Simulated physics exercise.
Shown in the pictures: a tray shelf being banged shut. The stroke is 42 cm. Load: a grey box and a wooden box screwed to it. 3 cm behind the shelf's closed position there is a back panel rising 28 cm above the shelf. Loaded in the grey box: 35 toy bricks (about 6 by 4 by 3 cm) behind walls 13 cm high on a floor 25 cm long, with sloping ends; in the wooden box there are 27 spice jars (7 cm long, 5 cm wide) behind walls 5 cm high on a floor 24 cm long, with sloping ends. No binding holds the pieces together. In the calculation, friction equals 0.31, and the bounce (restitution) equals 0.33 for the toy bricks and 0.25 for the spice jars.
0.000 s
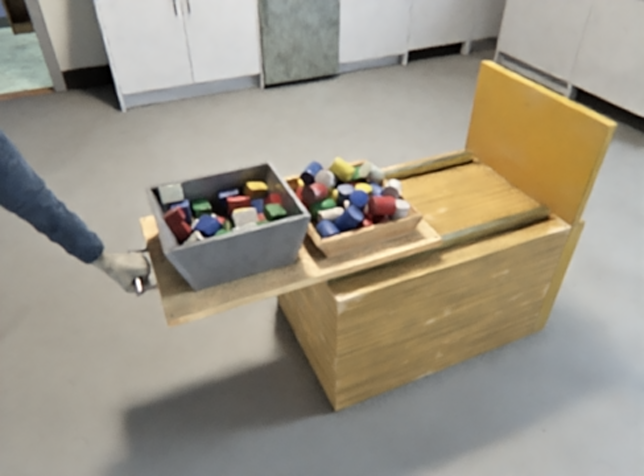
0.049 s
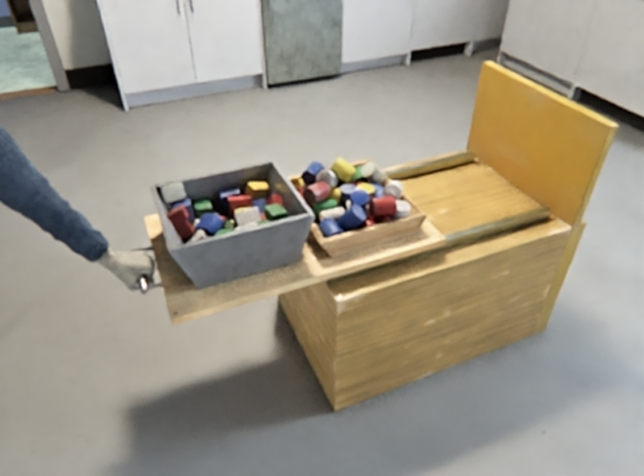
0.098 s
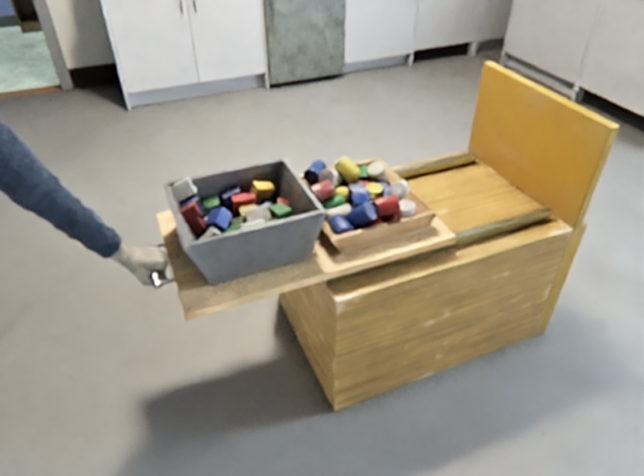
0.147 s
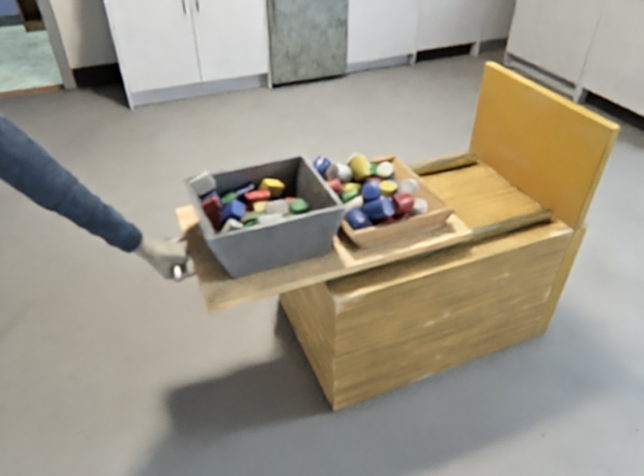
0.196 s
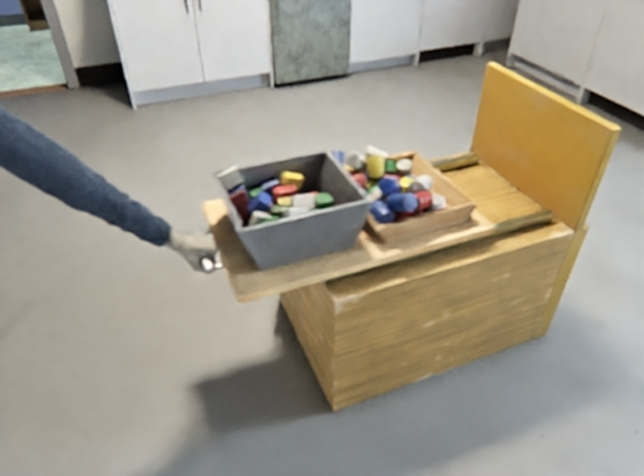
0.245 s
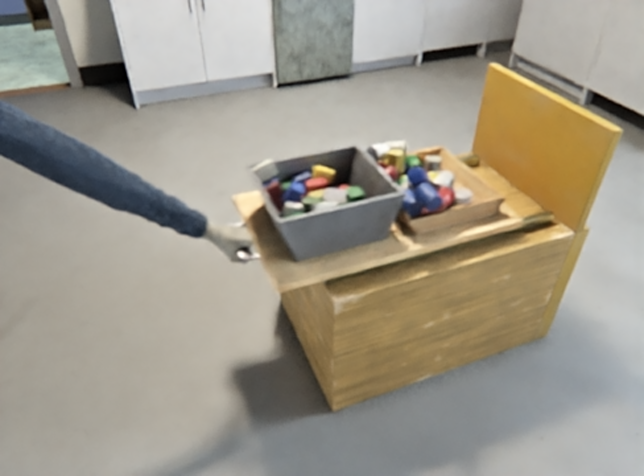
In a room with white cabinets, a gloved hand pushed a wooden shelf rightward over a wooden chest, carrying a grey box and a wooden box of colourful pieces along, slowly at first, then faster.
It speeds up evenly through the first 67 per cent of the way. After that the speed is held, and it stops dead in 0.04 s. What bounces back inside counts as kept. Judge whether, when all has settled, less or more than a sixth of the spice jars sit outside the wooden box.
When all has settled, more than a sixth are outside.
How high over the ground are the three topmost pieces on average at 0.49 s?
About 78 cm up, on average.
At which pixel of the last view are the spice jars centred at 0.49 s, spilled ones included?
In the last view they're centred near (495, 163).
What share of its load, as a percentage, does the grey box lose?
For the grey box, roughly 5 percent.
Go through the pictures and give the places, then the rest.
In the first picture (each is followed by its nearest rim corner in this view; the camera moves round a little), wooden box, (321, 242); grey box, (170, 250); moved in 0 cm; none out.
The second picture shows wooden box, (324, 241); grey box, (174, 248); moved in 1 cm.
The third picture shows wooden box, (335, 238); grey box, (188, 244); moved in 4 cm.
The fourth picture shows wooden box, (354, 233); grey box, (211, 238); moved in 10 cm.
The fifth picture shows wooden box, (380, 226); grey box, (242, 230); moved in 18 cm.
The sixth picture shows wooden box, (412, 219); grey box, (281, 221); moved in 28 cm; none out.
After 0.29 s, the shelf hits its stop.
After 0.37 s, grey box 35 in, 0 out and wooden box 24 in, 3 out.
After 0.49 s, grey box 35 in, 0 out and wooden box 18 in, 9 out.
After 0.71 s, grey box 33 in, 2 out and wooden box 18 in, 9 out.
Outcome (at 1.14 s), grey box 33 in, 2 out and wooden box 16 in, 11 out. Asked share, 11 of 27, 41 per cent.
